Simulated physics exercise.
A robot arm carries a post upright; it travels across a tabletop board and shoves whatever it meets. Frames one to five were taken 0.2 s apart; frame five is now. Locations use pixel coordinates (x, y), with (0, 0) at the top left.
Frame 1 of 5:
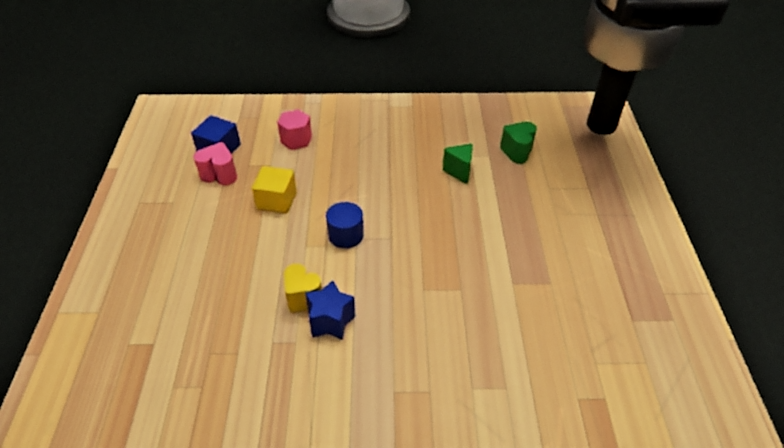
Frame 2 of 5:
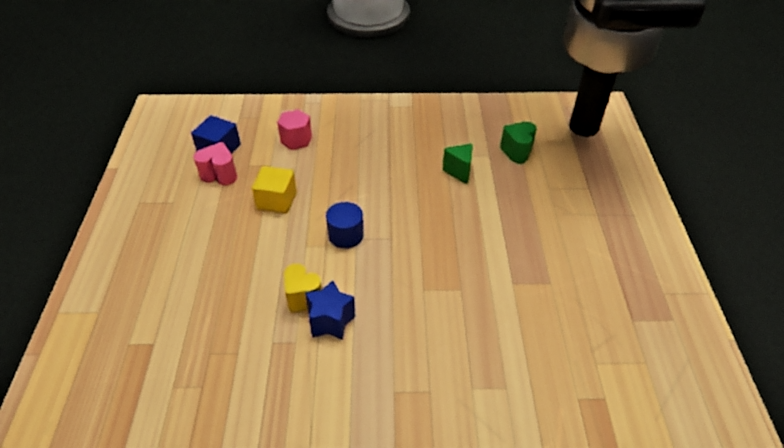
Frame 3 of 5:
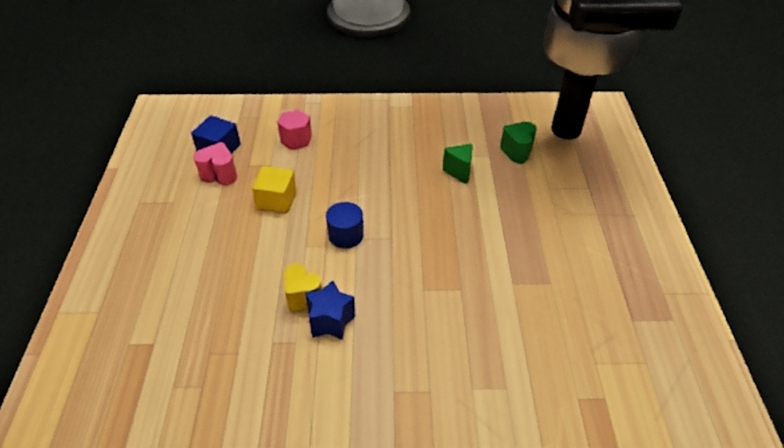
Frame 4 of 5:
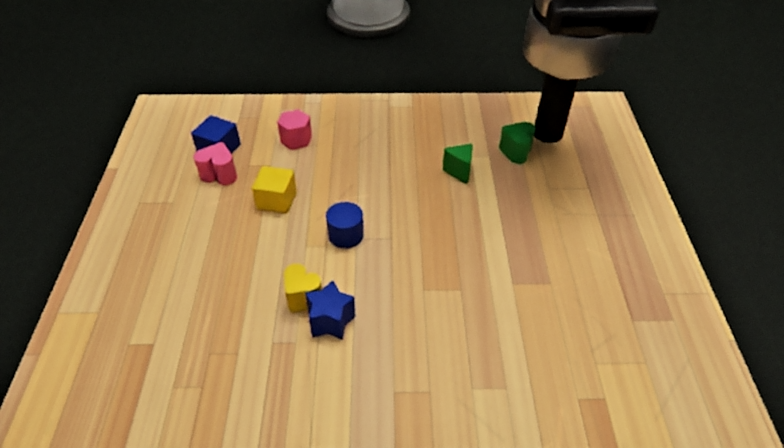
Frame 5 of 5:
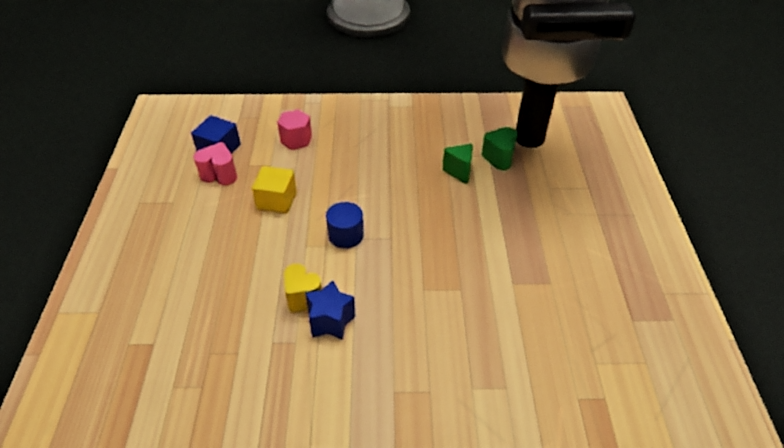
Black robotic post moving left across a wooden board and nudging a green block slightly left, other colourful blocks staying still.
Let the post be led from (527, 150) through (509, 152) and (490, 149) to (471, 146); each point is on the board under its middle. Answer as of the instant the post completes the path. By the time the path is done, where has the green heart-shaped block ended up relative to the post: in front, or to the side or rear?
It lies beside or behind the post.
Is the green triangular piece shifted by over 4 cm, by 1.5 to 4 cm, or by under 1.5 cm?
It will move between 1.5 and 4 cm.
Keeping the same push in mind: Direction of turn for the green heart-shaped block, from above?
The twist is anticlockwise.
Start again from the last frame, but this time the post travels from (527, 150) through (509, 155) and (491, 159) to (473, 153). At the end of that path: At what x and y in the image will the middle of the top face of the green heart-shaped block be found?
Its top middle: (453, 144).
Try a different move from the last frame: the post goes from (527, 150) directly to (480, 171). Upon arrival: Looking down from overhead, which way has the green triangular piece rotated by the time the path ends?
It goes anticlockwise.
What follows on the original path. Halfway along, post (501, 139); green triangular piece (456, 155); green heart-shaped block (480, 142), turned 30° anticlockwise.
At the end, post (473, 135); green triangular piece (452, 162); green heart-shaped block (463, 141), turned 75° anticlockwise.
